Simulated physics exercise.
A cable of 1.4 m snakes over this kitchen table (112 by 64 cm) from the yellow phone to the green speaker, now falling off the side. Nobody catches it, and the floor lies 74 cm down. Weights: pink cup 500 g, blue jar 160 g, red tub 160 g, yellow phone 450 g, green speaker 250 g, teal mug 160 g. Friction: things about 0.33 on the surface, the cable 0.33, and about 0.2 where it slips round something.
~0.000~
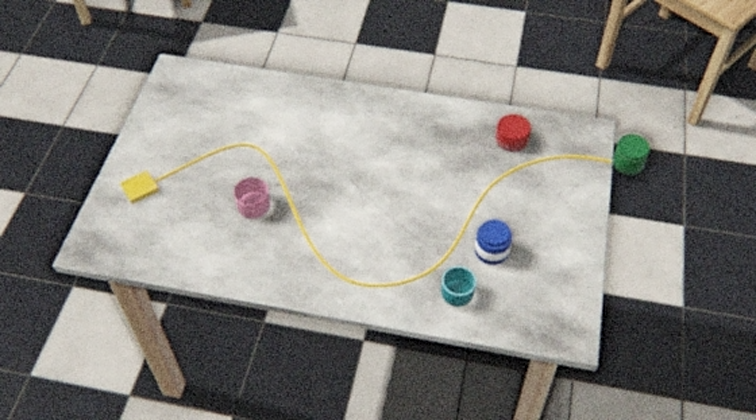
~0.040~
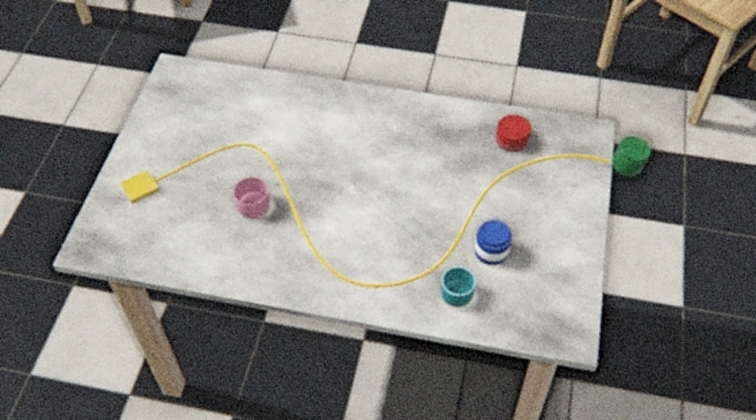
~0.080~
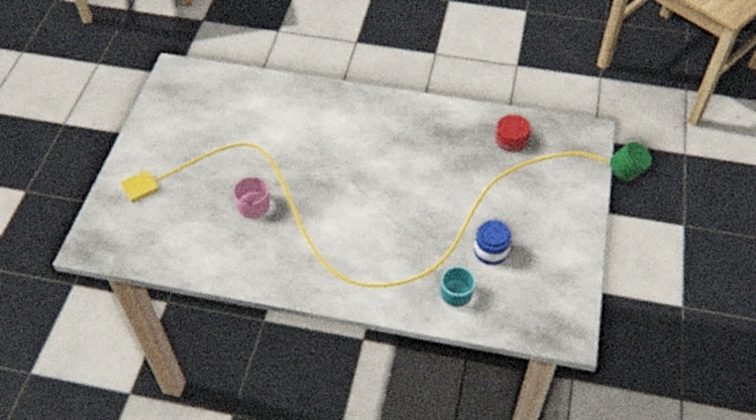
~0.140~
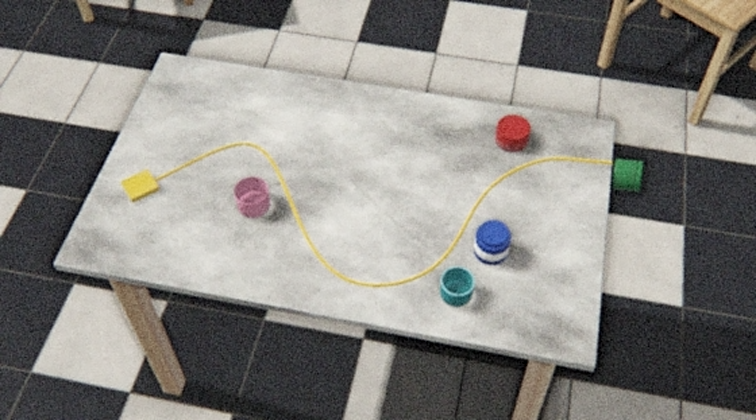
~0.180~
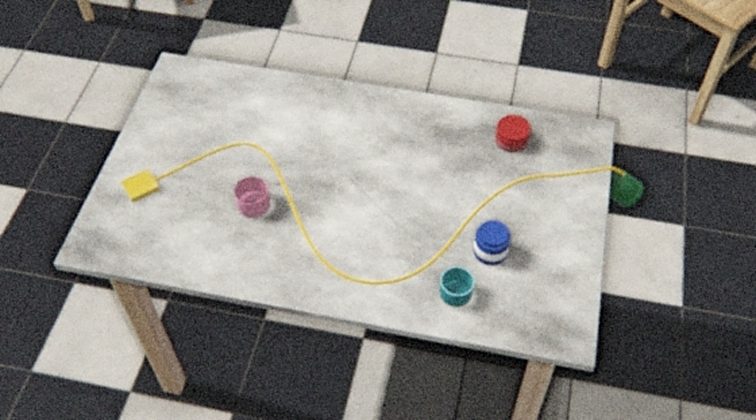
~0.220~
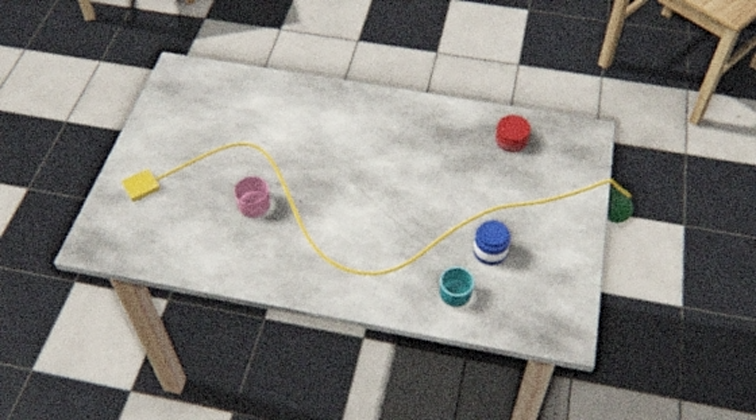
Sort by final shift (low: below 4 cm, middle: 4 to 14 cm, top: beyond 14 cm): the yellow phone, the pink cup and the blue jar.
Result: Yellow phone reaches the top band, pink cup stays in the low band, blue jar stays in the low band.
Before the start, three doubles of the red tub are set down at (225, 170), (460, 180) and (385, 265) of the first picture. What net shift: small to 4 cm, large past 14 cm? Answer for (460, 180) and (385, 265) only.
In turn: Small, large.
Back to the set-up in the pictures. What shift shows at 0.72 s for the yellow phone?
Yellow phone 15 cm.
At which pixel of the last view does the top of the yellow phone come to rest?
Around (248, 177).
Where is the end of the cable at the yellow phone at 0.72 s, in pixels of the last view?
At about (212, 199).
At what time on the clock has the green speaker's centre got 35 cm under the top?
About: 0.34 s.
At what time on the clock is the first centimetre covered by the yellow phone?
About: Yellow phone 0.42 s.
At 0.5 s, the cable's tail end at (179, 190); yellow phone 5 cm off its start, green speaker over the edge.
At 0.7 s, the cable's tail end at (212, 199); yellow phone 15 cm off its start, green speaker over the edge.
At 1.0 s, the cable's tail end at (251, 174); yellow phone 21 cm off its start at (236, 177), green speaker over the edge.
At 1.2 s, the cable's tail end at (264, 176); yellow phone 24 cm off its start, green speaker over the edge.
At 2.4 s, the cable's tail end at (264, 176); yellow phone 24 cm off its start at (248, 177), pink cup 0 cm off its start at (251, 190), blue jar 0 cm off its start at (494, 232), green speaker over the edge.
